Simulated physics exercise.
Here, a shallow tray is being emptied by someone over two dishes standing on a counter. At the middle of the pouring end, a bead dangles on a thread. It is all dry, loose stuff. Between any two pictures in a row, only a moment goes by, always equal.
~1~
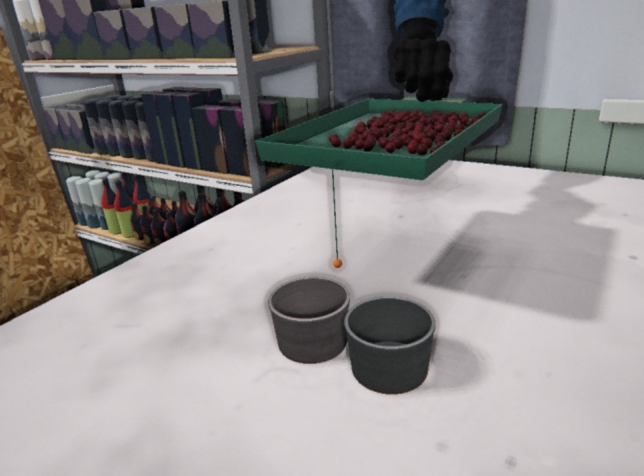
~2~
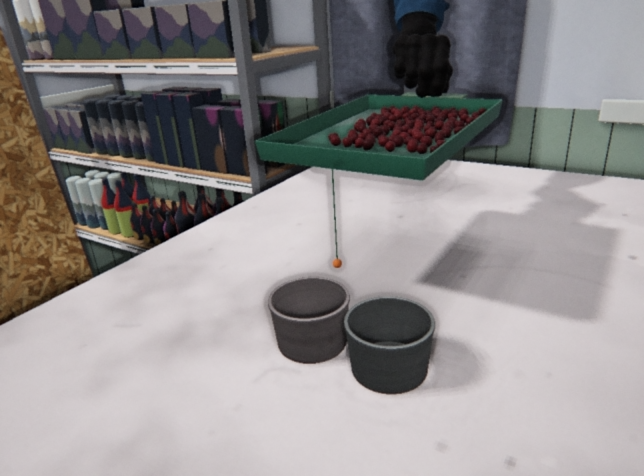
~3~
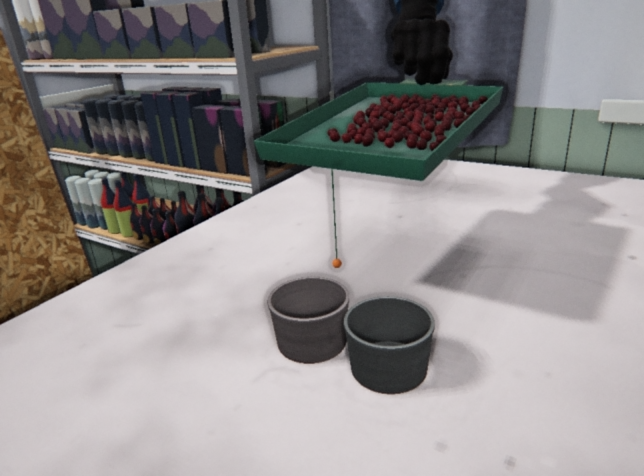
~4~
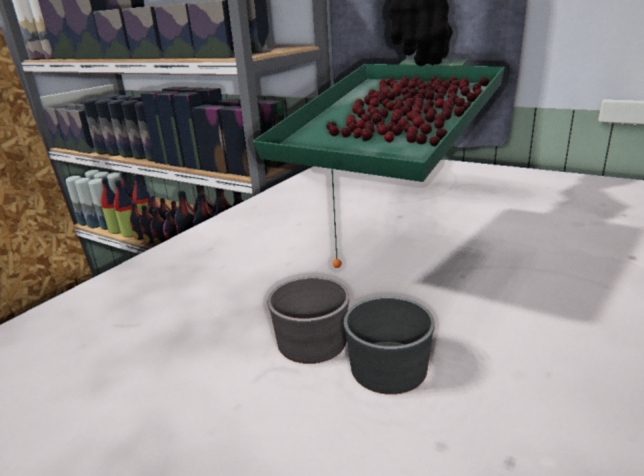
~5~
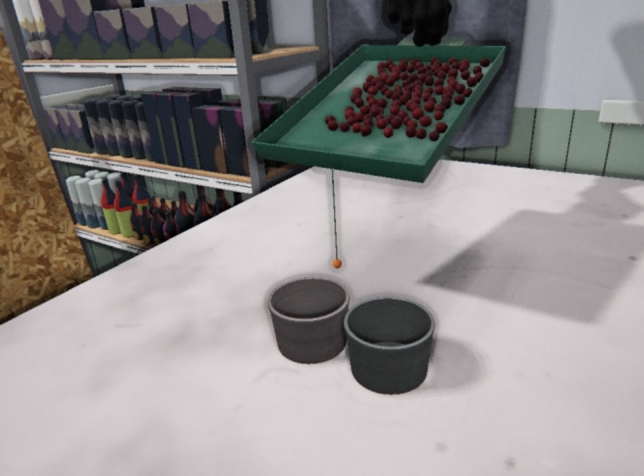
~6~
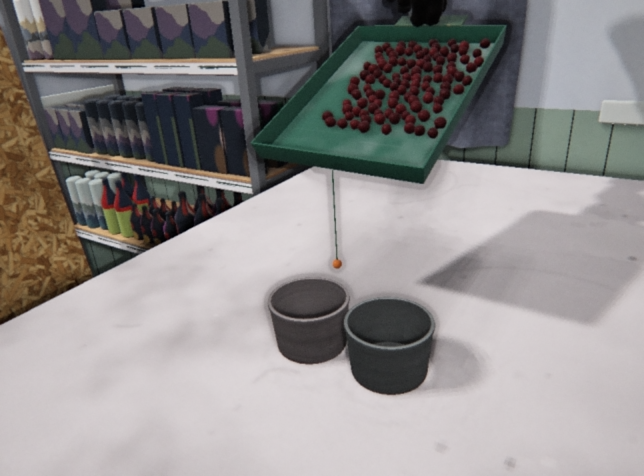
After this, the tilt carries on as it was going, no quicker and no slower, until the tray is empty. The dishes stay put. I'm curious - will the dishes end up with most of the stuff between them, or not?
The catch is a majority of the load.
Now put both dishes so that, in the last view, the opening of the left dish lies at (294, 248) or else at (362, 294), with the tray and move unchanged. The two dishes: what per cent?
Close to 0 in a hundred first, close to 20 in a hundred second.
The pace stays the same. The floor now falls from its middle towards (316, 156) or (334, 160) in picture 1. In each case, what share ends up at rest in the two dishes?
I'd say some 10 in a hundred at first, then 40 in a hundred.
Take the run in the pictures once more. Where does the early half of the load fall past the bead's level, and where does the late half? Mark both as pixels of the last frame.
Earlier half at (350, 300), later half at (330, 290).
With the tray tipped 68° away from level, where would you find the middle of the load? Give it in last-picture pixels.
About (357, 146).
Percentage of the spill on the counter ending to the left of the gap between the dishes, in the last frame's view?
Looks like close to 90 per cent of it.
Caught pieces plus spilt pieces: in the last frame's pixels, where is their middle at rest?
Roughly at pixel (326, 347).
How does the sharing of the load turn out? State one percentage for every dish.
Left dish: 40 per cent; right dish: 40 per cent.
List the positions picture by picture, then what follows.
The first picture shows corners of the pouring end at (259, 141) and (424, 157), level; middle of the load at (409, 130), dried cherries; left dish at (288, 336); right dish at (370, 364); bead on its thread at (338, 263).
The second picture shows corners of the pouring end at (259, 141) and (423, 158), level; middle of the load at (409, 127).
The third picture shows corners of the pouring end at (258, 140) and (423, 159), tipped barely, level across its low end; middle of the load at (408, 119).
The fourth picture shows corners of the pouring end at (257, 140) and (422, 161), tipped a little, level across its low end; middle of the load at (408, 107).
The fifth picture shows corners of the pouring end at (255, 141) and (422, 163), tipped clearly, level across its low end; middle of the load at (407, 95).
The sixth picture shows corners of the pouring end at (254, 141) and (421, 165), tipped clearly, level across its low end; middle of the load at (405, 84); left dish at (288, 336); right dish at (370, 365).
Soon after the last picture, tray tipped steeply; nearly all on the tray; a small part in the air.
A little later, tray tipped past a quarter turn; about two thirds on the tray; a small part in the right dish; a small part in the left dish; a small part outside both; a stray few in the air.
Later still, tray tipped past a quarter turn; about a third in the right dish; about a third in the left dish; about a quarter outside both.
At rest, tray tipped past a quarter turn; about a third in the right dish; about a third in the left dish; about a quarter outside both.
